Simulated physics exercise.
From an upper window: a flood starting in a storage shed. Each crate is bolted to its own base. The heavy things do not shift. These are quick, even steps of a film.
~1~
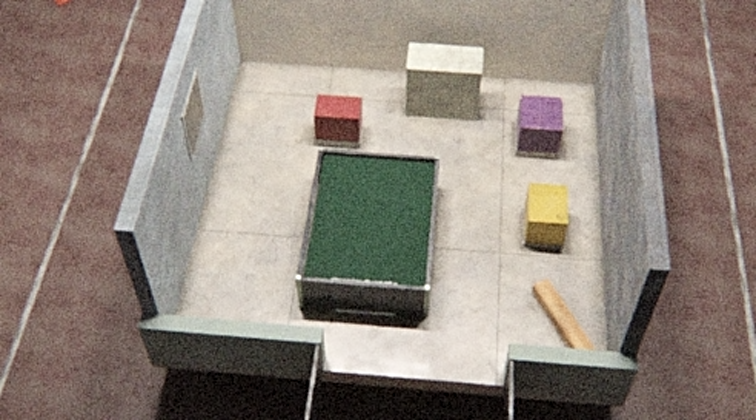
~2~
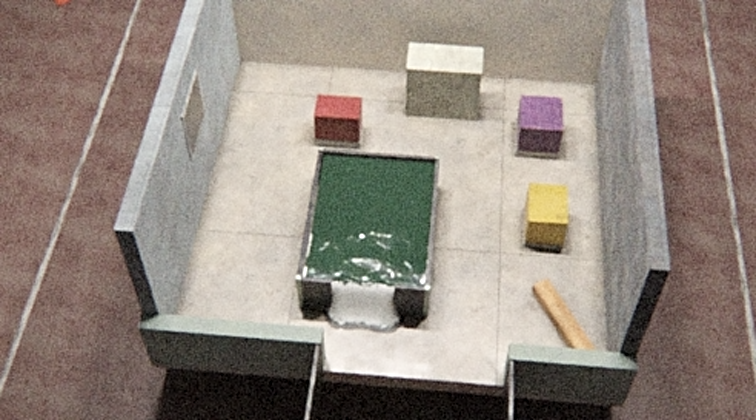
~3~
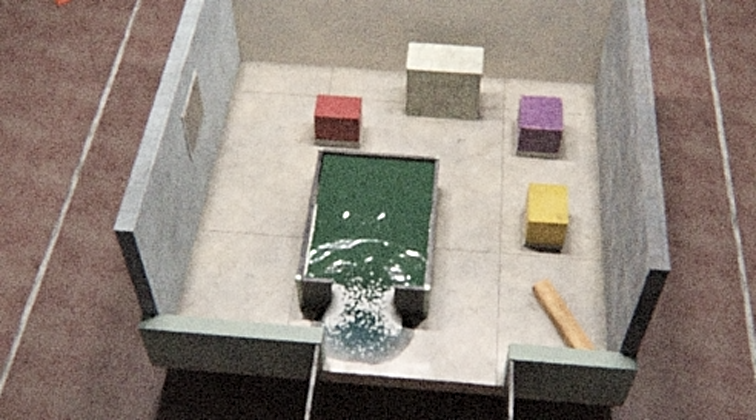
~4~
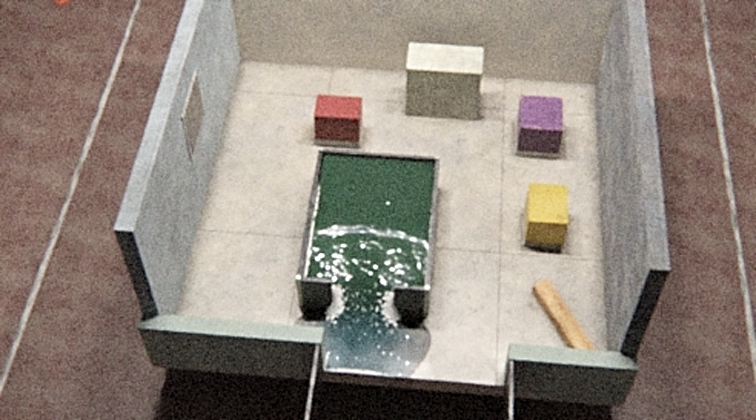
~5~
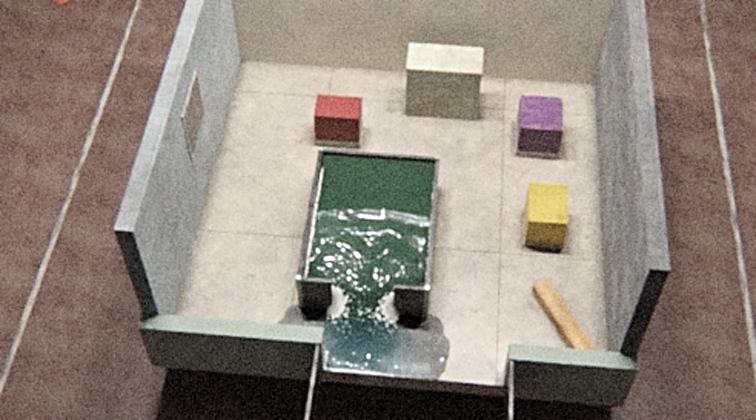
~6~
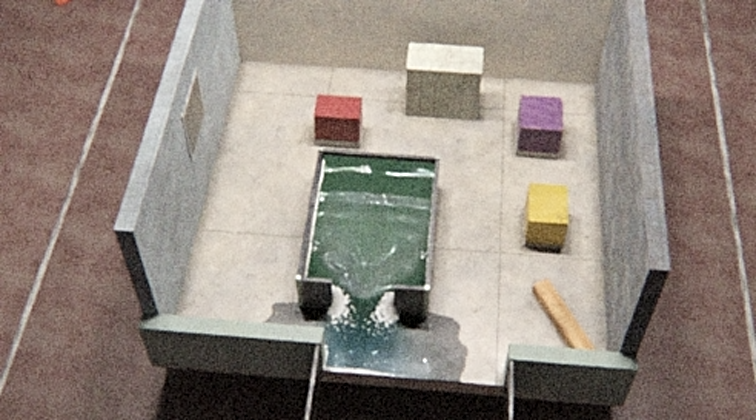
Water burst from the near end of a dark green open tank in a small walled room, foamed through the gap, and spread across the pale floor around the opening, while the coloured blocks stayed still.
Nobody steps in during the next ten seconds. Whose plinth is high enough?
In the end: The red crate escapes dry; the purple crate escapes dry; the yellow crate escapes dry.
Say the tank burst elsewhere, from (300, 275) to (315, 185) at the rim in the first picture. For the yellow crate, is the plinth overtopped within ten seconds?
Yellow ends up wet.
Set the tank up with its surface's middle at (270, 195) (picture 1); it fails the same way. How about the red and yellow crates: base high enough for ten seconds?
My reading: Red crate keeps dry; yellow crate is soaked.
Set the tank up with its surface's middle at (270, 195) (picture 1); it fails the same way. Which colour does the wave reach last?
The red crate.
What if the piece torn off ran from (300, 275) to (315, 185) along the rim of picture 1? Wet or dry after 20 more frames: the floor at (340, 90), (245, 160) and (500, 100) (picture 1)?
As listed: Wet, awash, no water.
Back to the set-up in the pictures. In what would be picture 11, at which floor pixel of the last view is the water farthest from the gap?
Close to (170, 342).
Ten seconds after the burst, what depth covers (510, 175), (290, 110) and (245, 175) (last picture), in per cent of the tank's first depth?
In that order: 0, 4 and 2 per cent.
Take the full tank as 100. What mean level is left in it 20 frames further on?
Roughly 48 per cent.
A moment on, water covers 10 % of the floor; the red crate not reached, the purple crate not reached, the yellow crate not reached.
Next, water covers 15 % of the floor; the red crate not reached, the purple crate not reached, the yellow crate not reached.
Then, water covers 20 % of the floor; the red crate not reached, the purple crate not reached, the yellow crate not reached.
Later, water covers 35 % of the floor; the red crate water round its plinth, the purple crate not reached, the yellow crate not reached.
In the end, water covers 45 % of the floor; the red crate stayed above the water, the purple crate stayed above the water, the yellow crate stayed above the water.
